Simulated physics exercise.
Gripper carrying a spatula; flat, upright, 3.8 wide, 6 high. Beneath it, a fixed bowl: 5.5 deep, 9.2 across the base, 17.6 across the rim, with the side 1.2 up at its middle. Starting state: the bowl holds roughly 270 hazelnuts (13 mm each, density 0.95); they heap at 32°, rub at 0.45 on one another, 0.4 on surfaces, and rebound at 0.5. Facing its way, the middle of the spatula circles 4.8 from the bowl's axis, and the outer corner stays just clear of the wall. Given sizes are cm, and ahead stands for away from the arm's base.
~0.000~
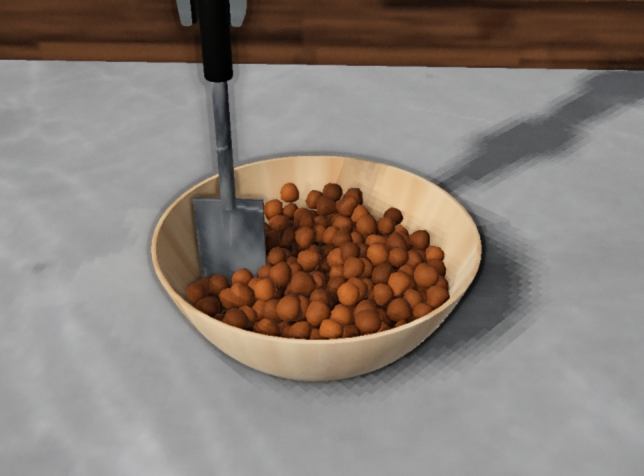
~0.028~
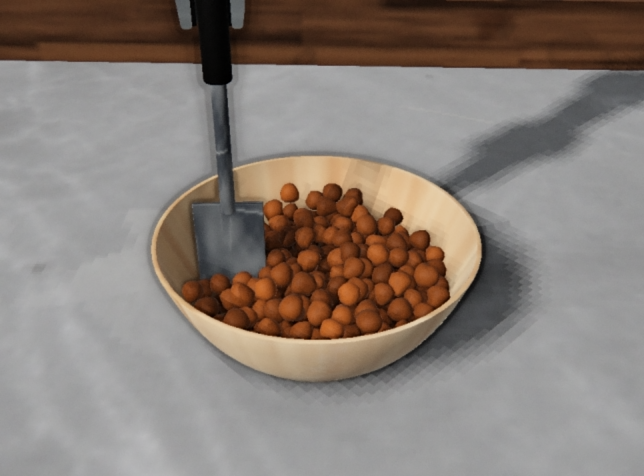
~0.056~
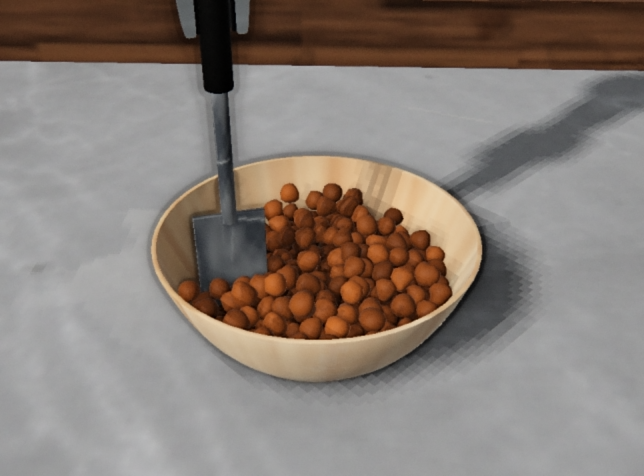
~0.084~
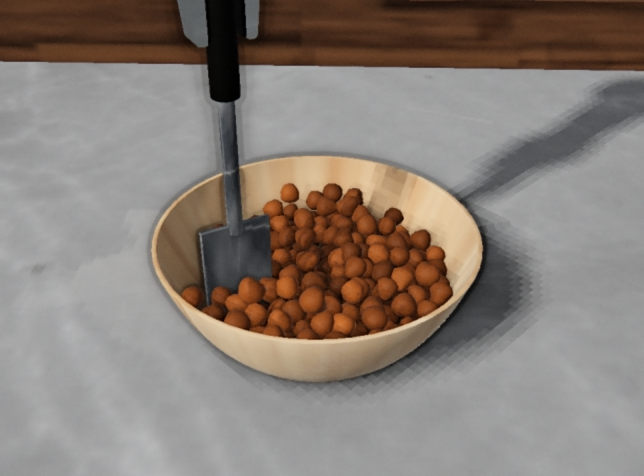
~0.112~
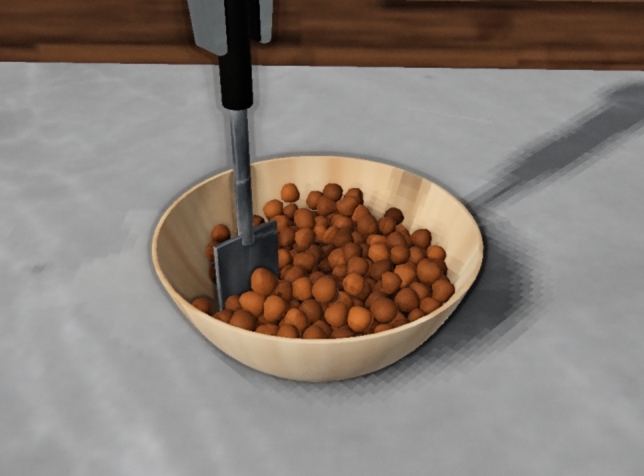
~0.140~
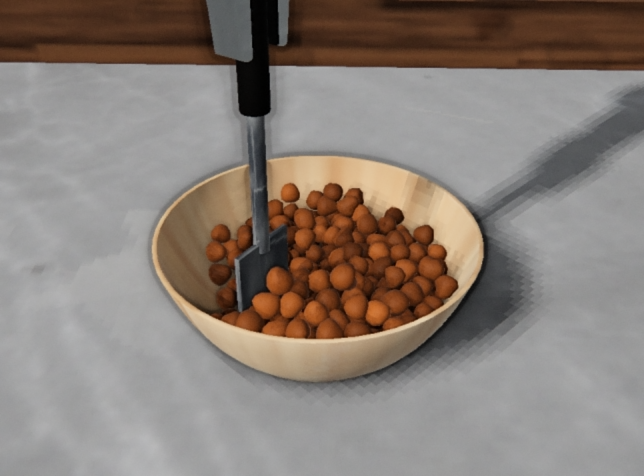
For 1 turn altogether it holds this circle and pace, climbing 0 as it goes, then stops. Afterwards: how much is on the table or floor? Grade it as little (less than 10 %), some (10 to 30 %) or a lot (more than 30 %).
Grade: Some, 10 to 30 %.
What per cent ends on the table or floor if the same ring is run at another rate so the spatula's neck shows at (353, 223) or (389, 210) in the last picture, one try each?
Around 45 and 50 per cent respectively.
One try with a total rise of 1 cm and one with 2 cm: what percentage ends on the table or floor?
First try about 20 per cent, second about 15 per cent.
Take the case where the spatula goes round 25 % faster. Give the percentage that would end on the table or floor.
25 %.
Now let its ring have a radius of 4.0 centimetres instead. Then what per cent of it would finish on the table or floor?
Some 20 percent would.
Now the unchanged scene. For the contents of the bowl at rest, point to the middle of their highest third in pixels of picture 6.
At about (266, 301).
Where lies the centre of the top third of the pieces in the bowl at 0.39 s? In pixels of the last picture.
Around (394, 210).
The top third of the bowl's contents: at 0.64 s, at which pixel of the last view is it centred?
Near pixel (232, 218).
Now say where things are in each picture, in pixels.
The first picture shows spatula neck at (227, 175), 0° round; upper third of the load around (339, 270), from x 200 to 440, top at y 195; 268 in the bowl.
The second picture shows spatula neck at (226, 179), 5° round; upper third of the load around (338, 272), from x 195 to 440, top at y 195.
The third picture shows spatula neck at (227, 189), 17° round; upper third of the load around (334, 278), from x 190 to 440, top at y 195.
The fourth picture shows spatula neck at (233, 199), 30° round; upper third of the load around (334, 283), from x 195 to 440, top at y 195.
The fifth picture shows spatula neck at (244, 208), 43° round; upper third of the load around (339, 289), from x 205 to 440, top at y 195.
The sixth picture shows spatula neck at (260, 216), 56° round; upper third of the load around (345, 282), from x 215 to 445, top at y 195; 268 in the bowl.
By 0.39 s, 174° round, highest piece 7 above the table; 256 in the bowl, 6 on the table or floor, 6 in flight or on the tool.
By 0.64 s, 292° round, highest piece 8 above the table; 230 in the bowl, 28 on the table or floor, 10 in flight or on the tool.
By 0.97 s, 0° round, highest piece 6 above the table; 213 in the bowl, 55 on the table or floor.
By 1.67 s, 0° round, highest piece 6 above the table; 213 in the bowl, 55 on the table or floor.
Final count, 213 in the bowl, 55 on the table or floor. That is 21 % on the table or floor.
